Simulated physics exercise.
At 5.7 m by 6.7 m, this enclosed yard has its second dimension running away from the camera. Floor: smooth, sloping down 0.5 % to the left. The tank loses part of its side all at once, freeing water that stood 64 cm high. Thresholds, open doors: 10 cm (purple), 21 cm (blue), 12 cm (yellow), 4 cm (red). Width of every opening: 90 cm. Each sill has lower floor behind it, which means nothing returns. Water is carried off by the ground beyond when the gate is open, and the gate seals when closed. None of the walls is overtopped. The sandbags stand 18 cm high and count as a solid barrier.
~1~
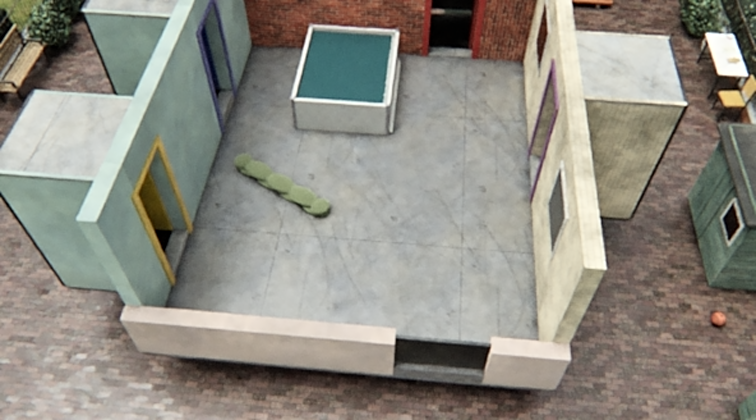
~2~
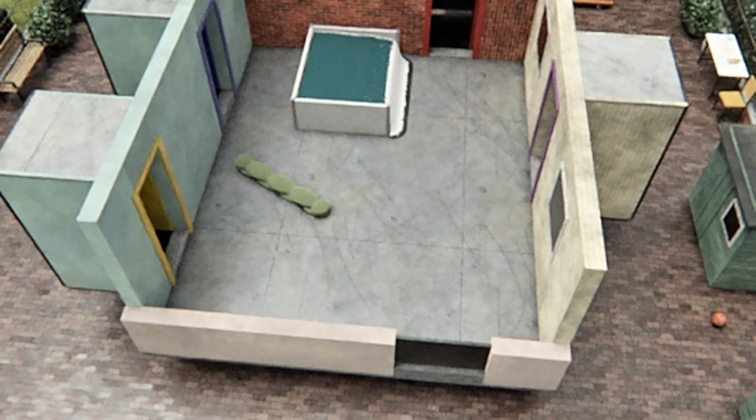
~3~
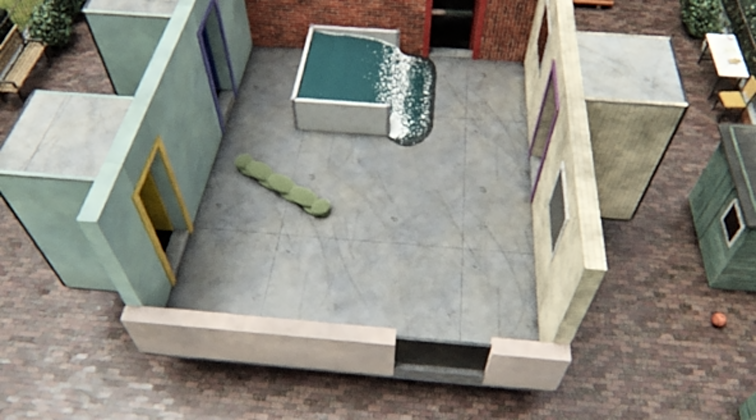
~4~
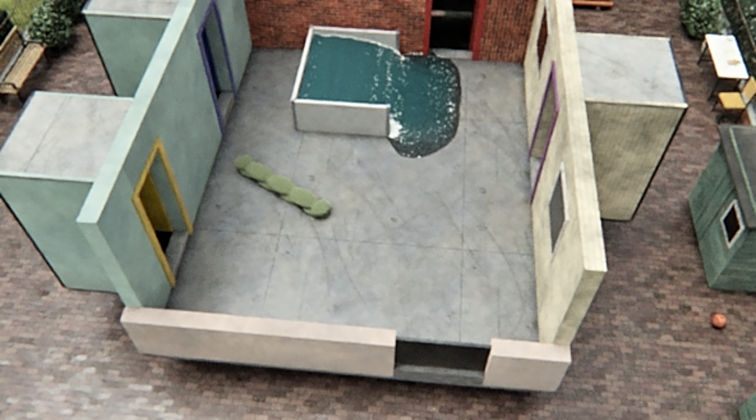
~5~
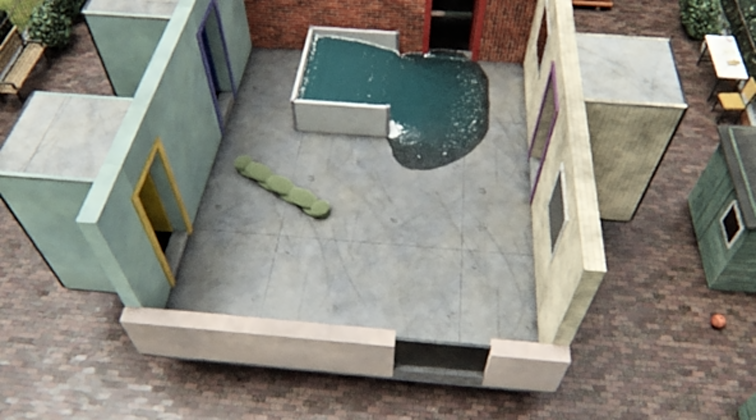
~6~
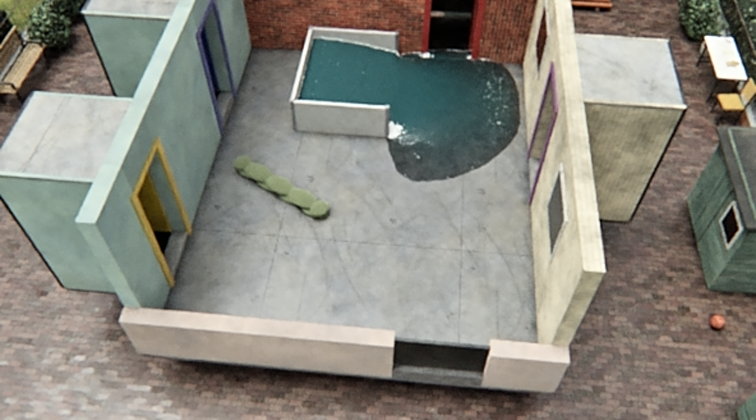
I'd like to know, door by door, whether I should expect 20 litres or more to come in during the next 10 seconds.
Purple door: Above the limit; blue door: Beneath the limit; yellow door: Beneath the limit; red door: Above the limit.
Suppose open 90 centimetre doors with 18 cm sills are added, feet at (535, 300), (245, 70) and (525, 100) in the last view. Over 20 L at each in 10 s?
Taking them in order, the first gets too little, the second too little and the third enough.
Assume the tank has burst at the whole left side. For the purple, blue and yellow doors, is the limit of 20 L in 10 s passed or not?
In that case, purple door: Less than that, blue door: More than that, yellow door: Less than that.
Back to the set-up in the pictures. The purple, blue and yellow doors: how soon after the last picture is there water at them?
Door times: Purple 0.4 s / blue 5.5 s / yellow 5.0 s.
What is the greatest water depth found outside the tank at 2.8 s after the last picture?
It gets to some 20 cm.
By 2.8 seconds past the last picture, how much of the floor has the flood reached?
Some 45 per cent of the floor is wet.
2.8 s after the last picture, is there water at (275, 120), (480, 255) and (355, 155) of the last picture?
Status of the three spots: Free of it, inundated, free of it.
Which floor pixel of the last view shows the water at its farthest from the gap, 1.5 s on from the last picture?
I'd put it near pixel (532, 292) of the last picture.
Then, 0.7 s after the last picture water covers 25 % of the floor and is deepest (46 cm) near (512, 64); purple door 16 cm at the sill, 1 L in, blue door not reached, yellow door not reached, red door 13 cm at the sill, 19 L in.
Then, 1.5 s after the last picture water covers 30 % of the floor and is deepest (38 cm) near (522, 76); purple door 19 cm at the sill, 19 L in, blue door not reached, yellow door not reached, red door 14 cm at the sill, 53 L in.
Then, 2.8 s after the last picture water covers 45 % of the floor and is deepest (20 cm) near (536, 367); purple door 12 cm at the sill, 42 L in, blue door not reached, yellow door not reached, red door 17 cm at the sill, 160 L in.
Then, 5.3 s after the last picture water covers 75 % of the floor and is deepest (22 cm) near (157, 333); purple door 5 cm at the sill, 45 L in, blue door not reached, yellow door 6 cm at the sill, 0 L in, red door 8 cm at the sill, 242 L in.
Then, 9.3 s after the last picture water covers 90 % of the floor and is deepest (15 cm) near (206, 185); purple door 3 cm at the sill, 45 L in, blue door 3 cm at the sill, 0 L in, yellow door 9 cm at the sill, 2 L in, red door 6 cm at the sill, 256 L in.
